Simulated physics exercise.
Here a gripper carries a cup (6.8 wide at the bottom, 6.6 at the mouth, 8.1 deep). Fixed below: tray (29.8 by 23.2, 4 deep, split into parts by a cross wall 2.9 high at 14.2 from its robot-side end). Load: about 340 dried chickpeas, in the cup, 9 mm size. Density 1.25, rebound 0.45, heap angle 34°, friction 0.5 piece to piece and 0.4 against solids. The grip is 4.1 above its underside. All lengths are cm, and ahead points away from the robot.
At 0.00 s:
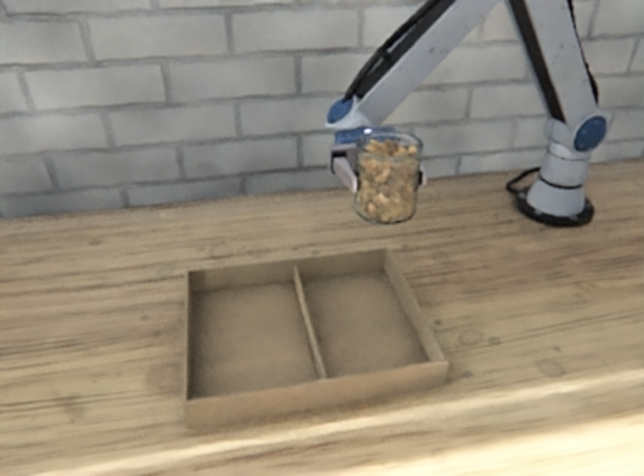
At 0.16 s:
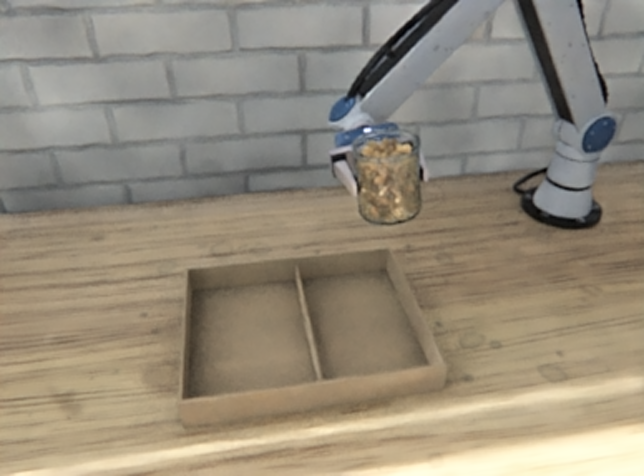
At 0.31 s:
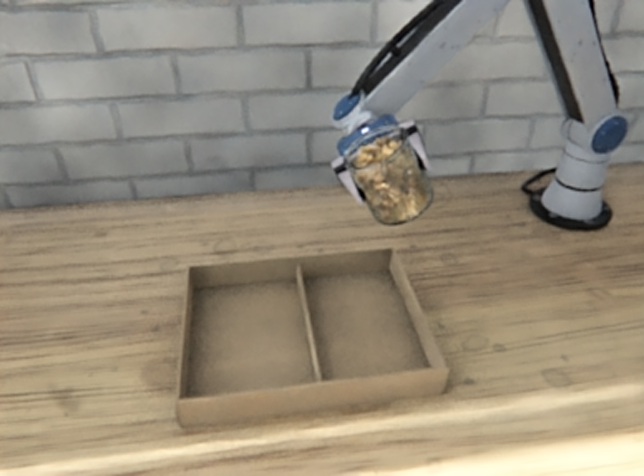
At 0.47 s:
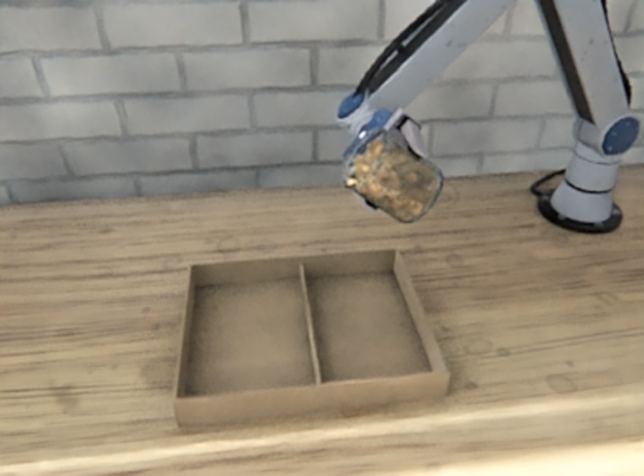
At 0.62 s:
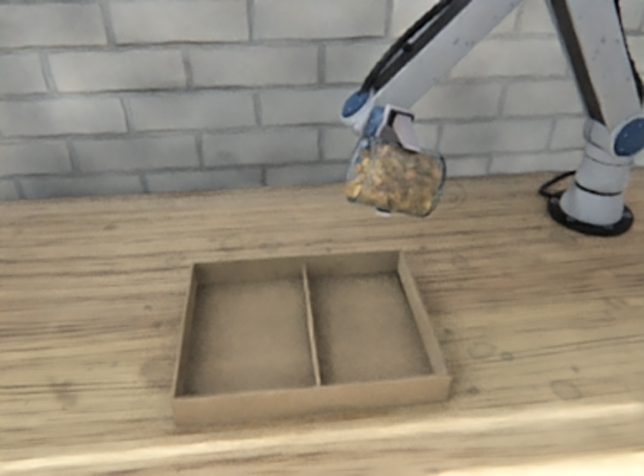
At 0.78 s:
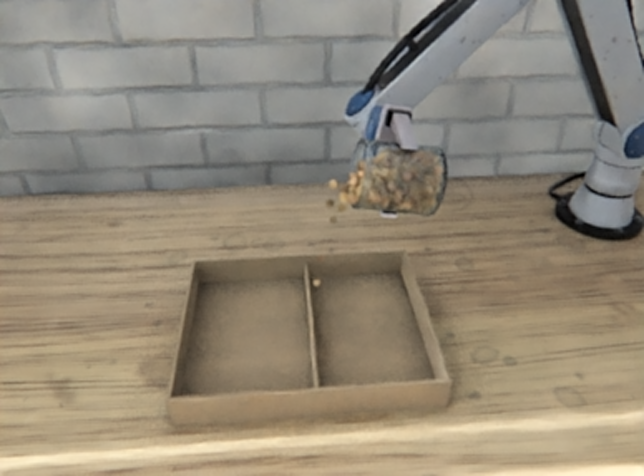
At the start, a robot arm holds a clear cup of dried chickpeas upright above an empty, two-part tray on a wooden table. The gripper steadily tips the cup leftward until it lies nearly on its side, and a few chickpeas spill from its mouth, one reaching the tray's divider.
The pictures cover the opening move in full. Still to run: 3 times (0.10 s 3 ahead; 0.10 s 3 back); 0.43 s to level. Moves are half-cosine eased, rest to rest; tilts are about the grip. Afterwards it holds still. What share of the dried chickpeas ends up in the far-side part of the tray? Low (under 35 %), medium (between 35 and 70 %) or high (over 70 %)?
Answer: Medium; between 35 and 70 % of the dried chickpeas finish in the far-side part of the tray.
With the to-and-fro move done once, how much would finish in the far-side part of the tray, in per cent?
In that case some 35 per cent.
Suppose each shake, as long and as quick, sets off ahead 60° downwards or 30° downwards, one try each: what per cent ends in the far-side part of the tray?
Some 20 and 30 per cent.
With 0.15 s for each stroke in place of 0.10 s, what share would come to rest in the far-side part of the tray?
Then about 25 per cent.
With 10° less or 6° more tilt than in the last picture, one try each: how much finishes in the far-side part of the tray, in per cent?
Some 35 and 60 per cent.
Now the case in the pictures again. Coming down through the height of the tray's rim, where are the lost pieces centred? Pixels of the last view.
Near (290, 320).
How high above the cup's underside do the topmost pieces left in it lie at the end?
About 4.5 cm.
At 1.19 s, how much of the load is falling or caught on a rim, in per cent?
Roughly 15 per cent.
After 1.19 s, tilted 80° forward, highest piece 23 above the table; 160 in the cup, 108 in the far-side part, 22 in the robot-side part, 52 in flight or on a rim.
After 1.60 s, tilted 37° forward, highest piece 25 above the table; 171 in the far-side part, 111 in the cup, 58 in the robot-side part, 2 in flight or on a rim.
After 2.01 s, level, highest piece 23 above the table; 172 in the far-side part, 111 in the cup, 59 in the robot-side part.
After 3.06 s, level, highest piece 23 above the table; 172 in the far-side part, 111 in the cup, 59 in the robot-side part.
In the end, 172 in the far-side part, 111 in the cup, 59 in the robot-side part. That is 50 % in the far-side part of the tray.
